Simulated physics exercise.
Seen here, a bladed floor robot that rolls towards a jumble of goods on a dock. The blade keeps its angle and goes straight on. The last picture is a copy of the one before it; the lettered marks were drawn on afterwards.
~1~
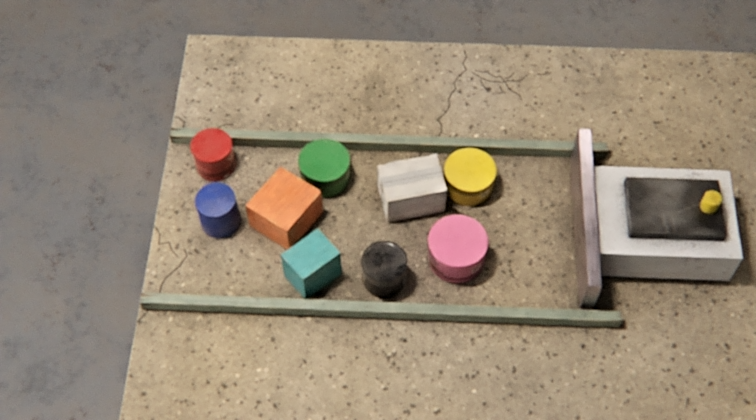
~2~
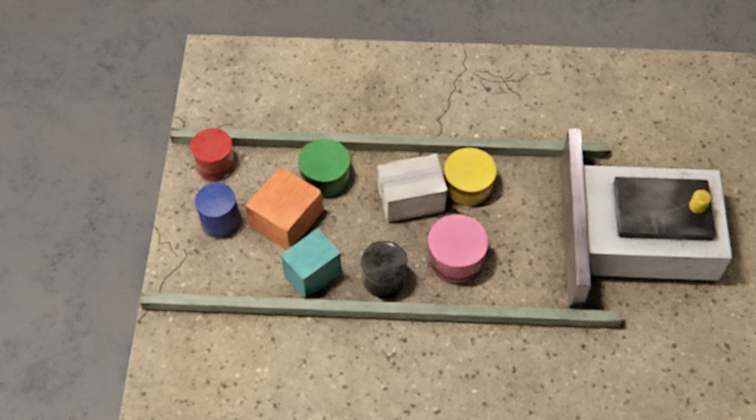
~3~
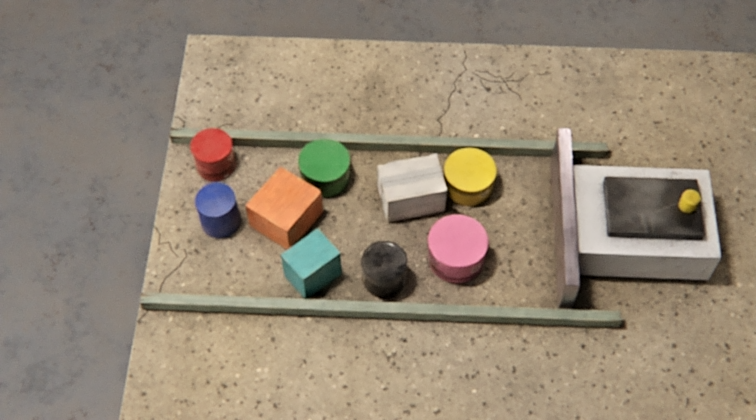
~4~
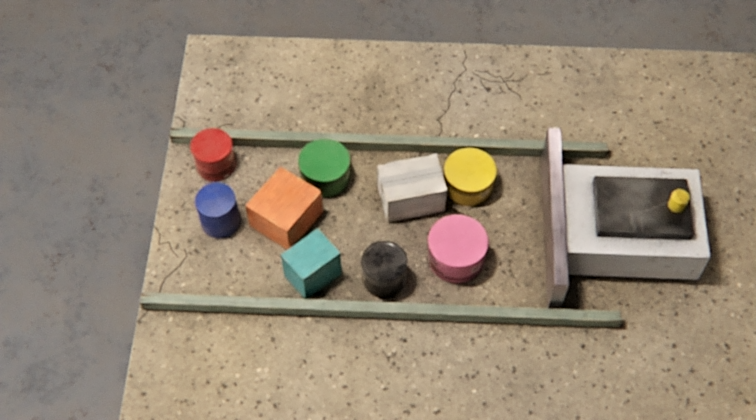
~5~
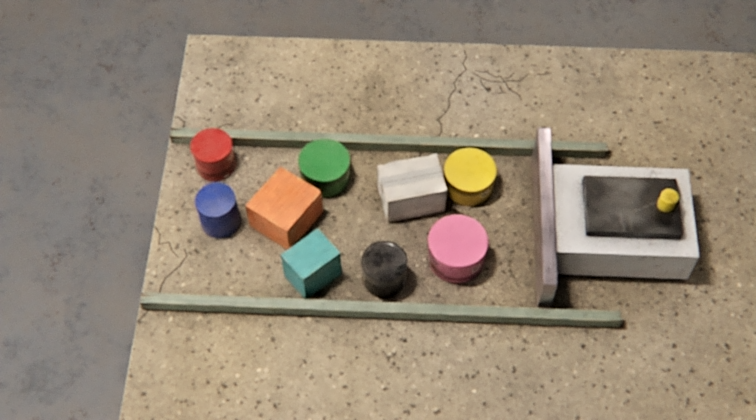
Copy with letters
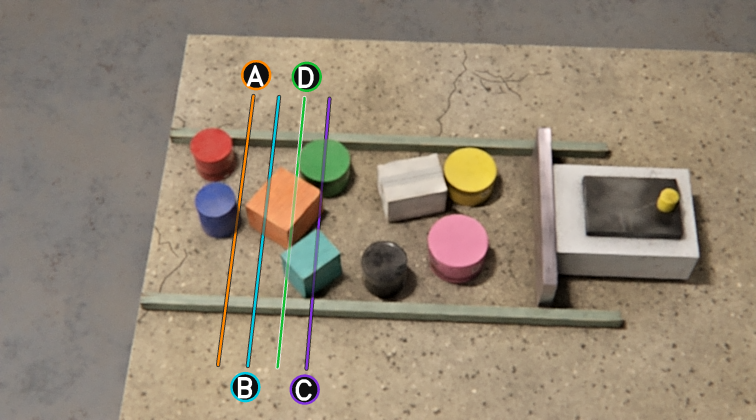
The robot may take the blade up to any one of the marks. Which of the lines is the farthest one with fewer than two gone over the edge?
The farthest such stop is D.
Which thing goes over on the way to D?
The blue canister.
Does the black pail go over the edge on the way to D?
By then, no.
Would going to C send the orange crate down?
By then, no.
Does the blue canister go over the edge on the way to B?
Yes.
On the marked copy, A at (237, 220); B at (265, 221); C at (319, 223); D at (292, 222).
Following D. Soon after the start, robot (532, 202); black pail (373, 273); yellow pail (421, 173).
Later, robot (441, 199); blue canister (191, 214); orange crate (237, 205).
In the end, robot (371, 196); blue canister over the edge; red pail (172, 151); one fallen.
As for the rest, A drops four; B drops two; C is within the limit but short.
